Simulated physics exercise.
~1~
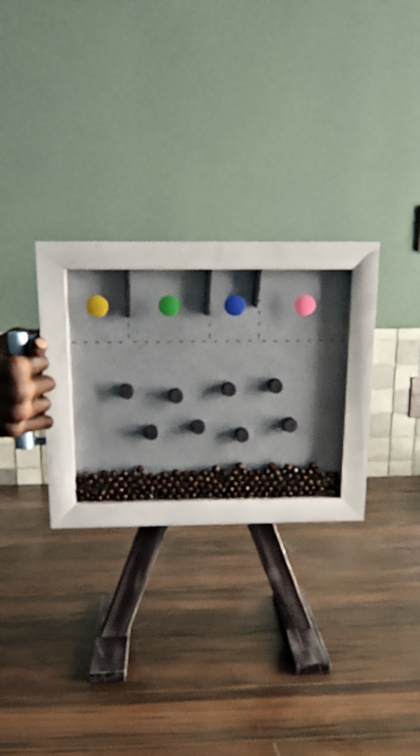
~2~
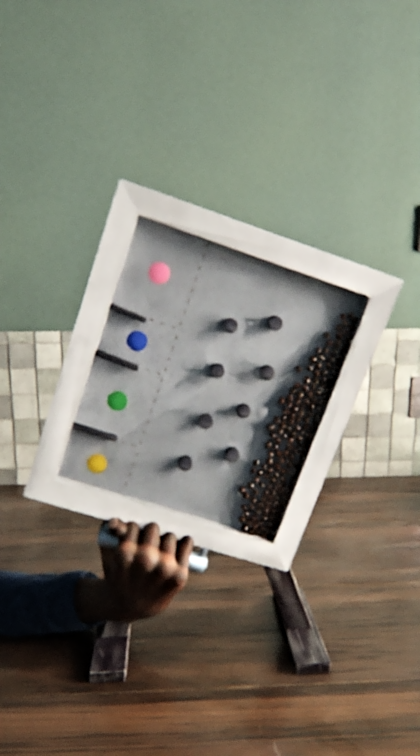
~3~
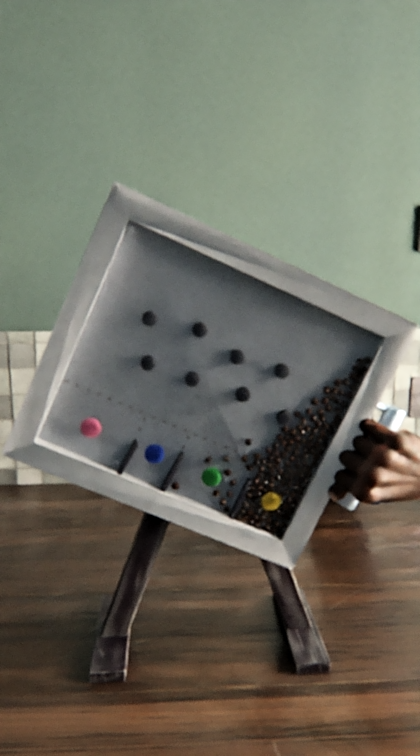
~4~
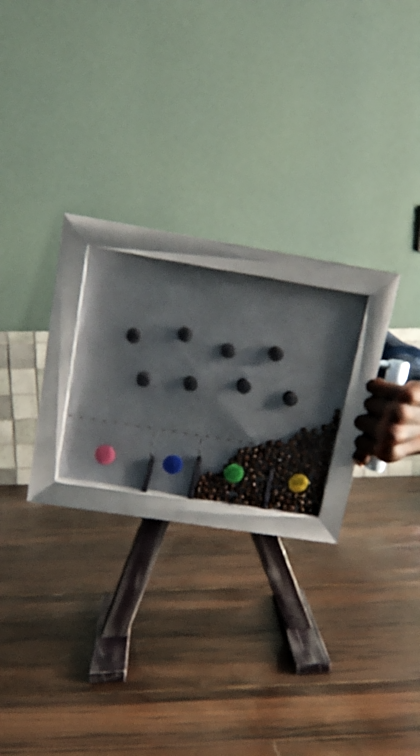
A hand turns the framed box anticlockwise, and dark beads settle around green and yellow stickers.
